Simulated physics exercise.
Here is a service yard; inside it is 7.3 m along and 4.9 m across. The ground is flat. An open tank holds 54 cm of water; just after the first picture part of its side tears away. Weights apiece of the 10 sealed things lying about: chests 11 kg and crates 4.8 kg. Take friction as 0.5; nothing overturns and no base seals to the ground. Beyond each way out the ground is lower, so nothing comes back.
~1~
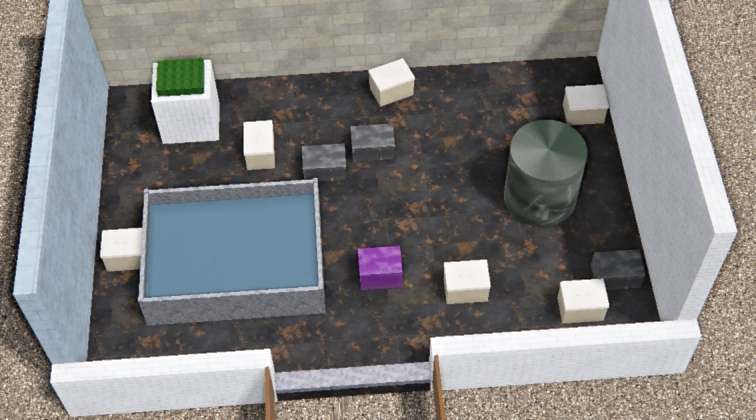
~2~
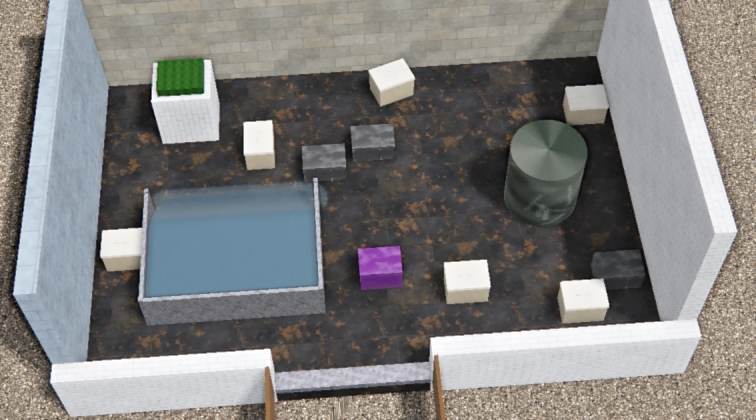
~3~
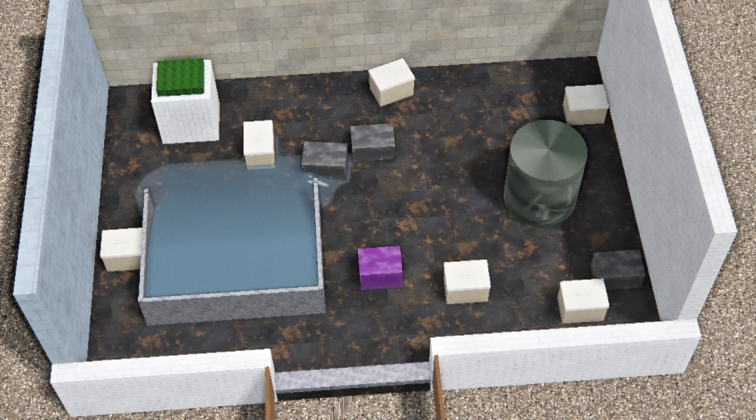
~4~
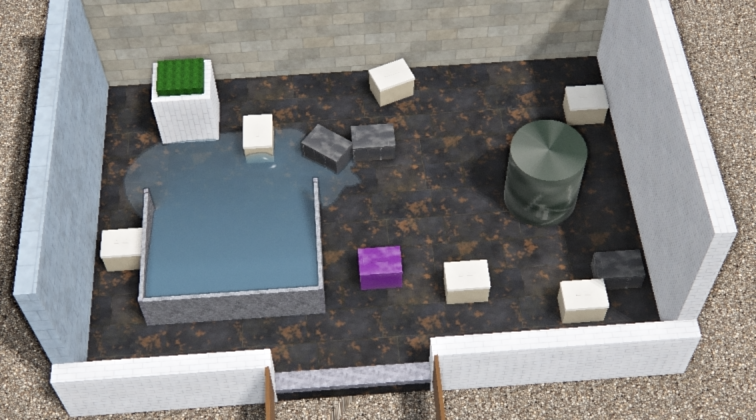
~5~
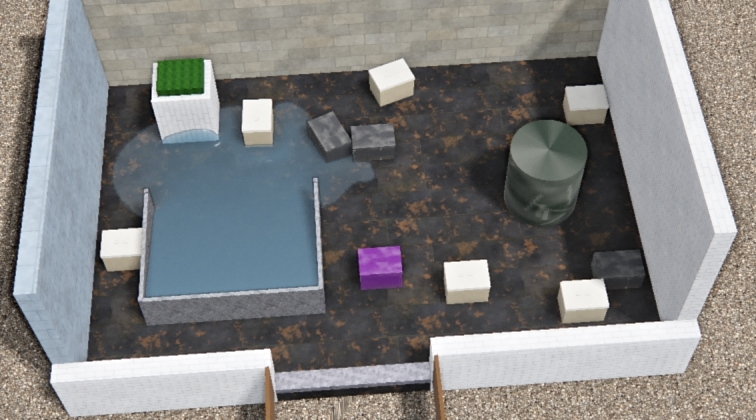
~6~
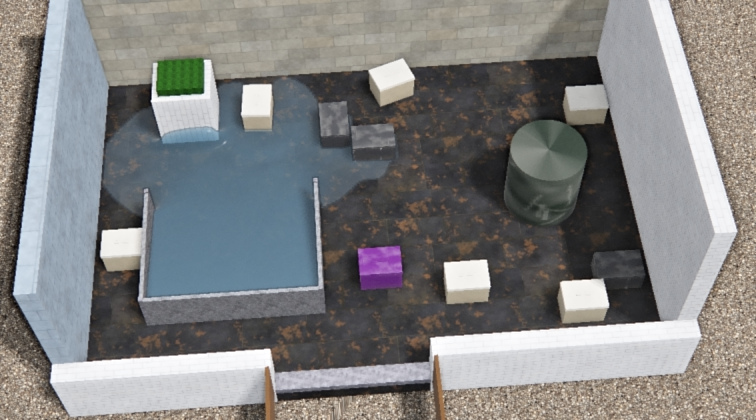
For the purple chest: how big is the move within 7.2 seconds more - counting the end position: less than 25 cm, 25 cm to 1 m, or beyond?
The purple chest barely shifts.
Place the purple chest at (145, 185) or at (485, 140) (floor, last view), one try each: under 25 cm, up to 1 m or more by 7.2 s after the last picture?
In turn: It ends far away; it moves a short way.
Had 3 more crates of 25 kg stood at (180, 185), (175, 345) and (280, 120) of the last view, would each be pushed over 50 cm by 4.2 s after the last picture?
In turn: Past it, under, more.
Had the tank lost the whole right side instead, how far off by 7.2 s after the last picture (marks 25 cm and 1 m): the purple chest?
Then the purple chest gets carried off.
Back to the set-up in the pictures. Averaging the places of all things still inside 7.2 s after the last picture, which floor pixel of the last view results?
Near (516, 274).
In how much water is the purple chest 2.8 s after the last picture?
Roughly 0 cm.
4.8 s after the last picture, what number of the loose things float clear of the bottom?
4 of them.
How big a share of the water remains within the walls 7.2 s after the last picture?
Some 98 per cent remains.
Then, 0.9 s after the last picture the purple chest is near (380, 260), 0.0 m from its start, aground; 0 of 10 are out; 2 afloat.
Then, 2.8 s after the last picture the purple chest is near (380, 260), 0.0 m from its start, aground; 0 of 10 are out; 3 afloat.
Then, 4.8 s after the last picture the purple chest is near (380, 260), 0.0 m from its start, aground; 0 of 10 are out; 4 afloat.
Then, 7.2 s after the last picture the purple chest is near (380, 260), 0.0 m from its start, aground; 0 of 10 are out; 7 afloat.
